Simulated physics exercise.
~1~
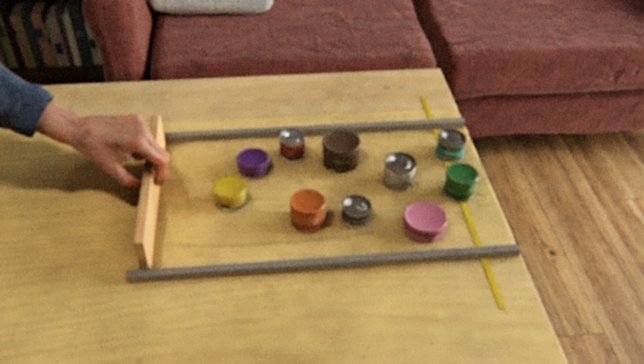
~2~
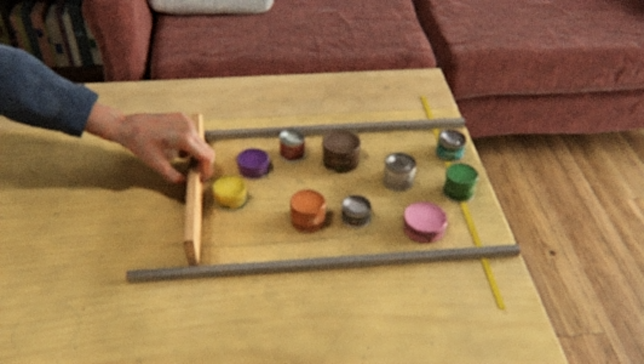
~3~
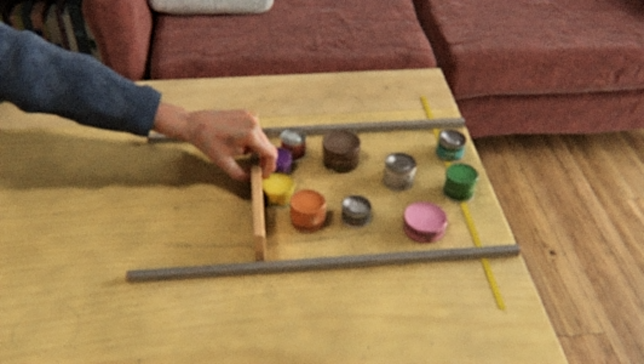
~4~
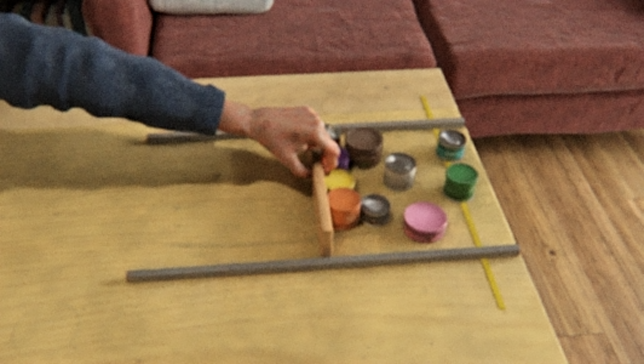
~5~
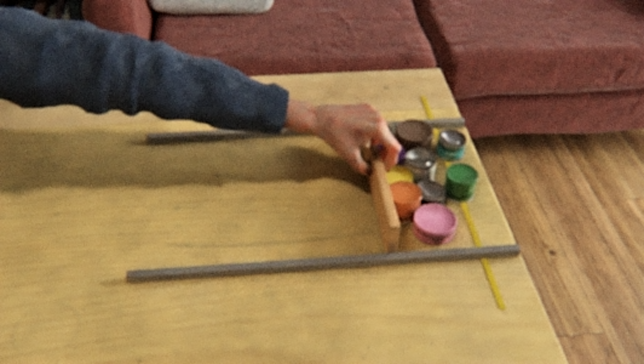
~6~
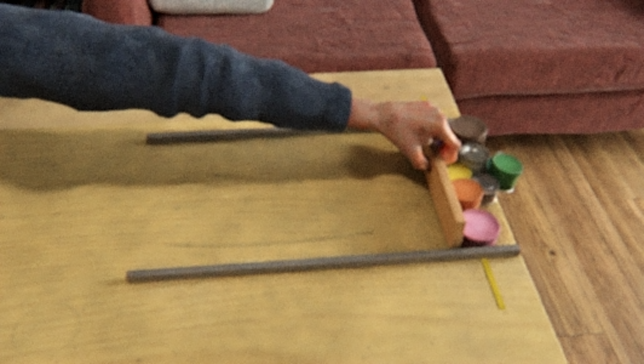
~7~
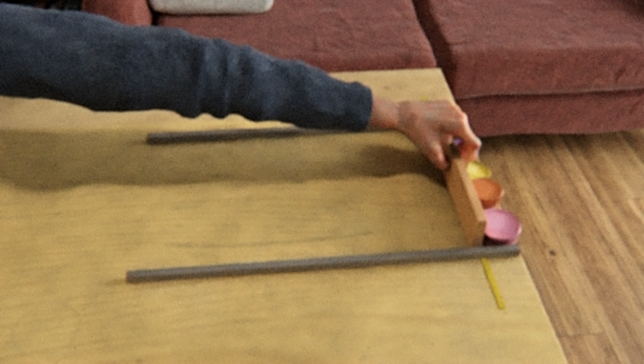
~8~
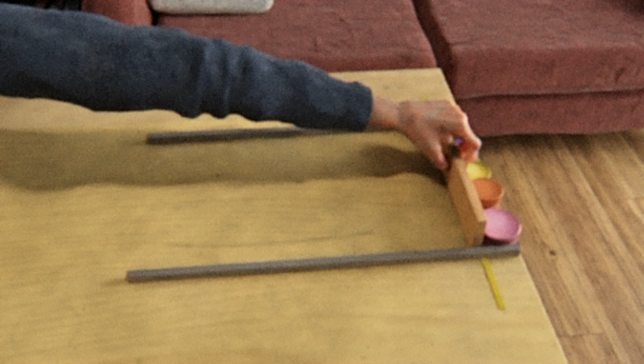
Hand pushing a wooden board rightward between two rails, sweeping small colourful pots together, several dropping off the table edge.
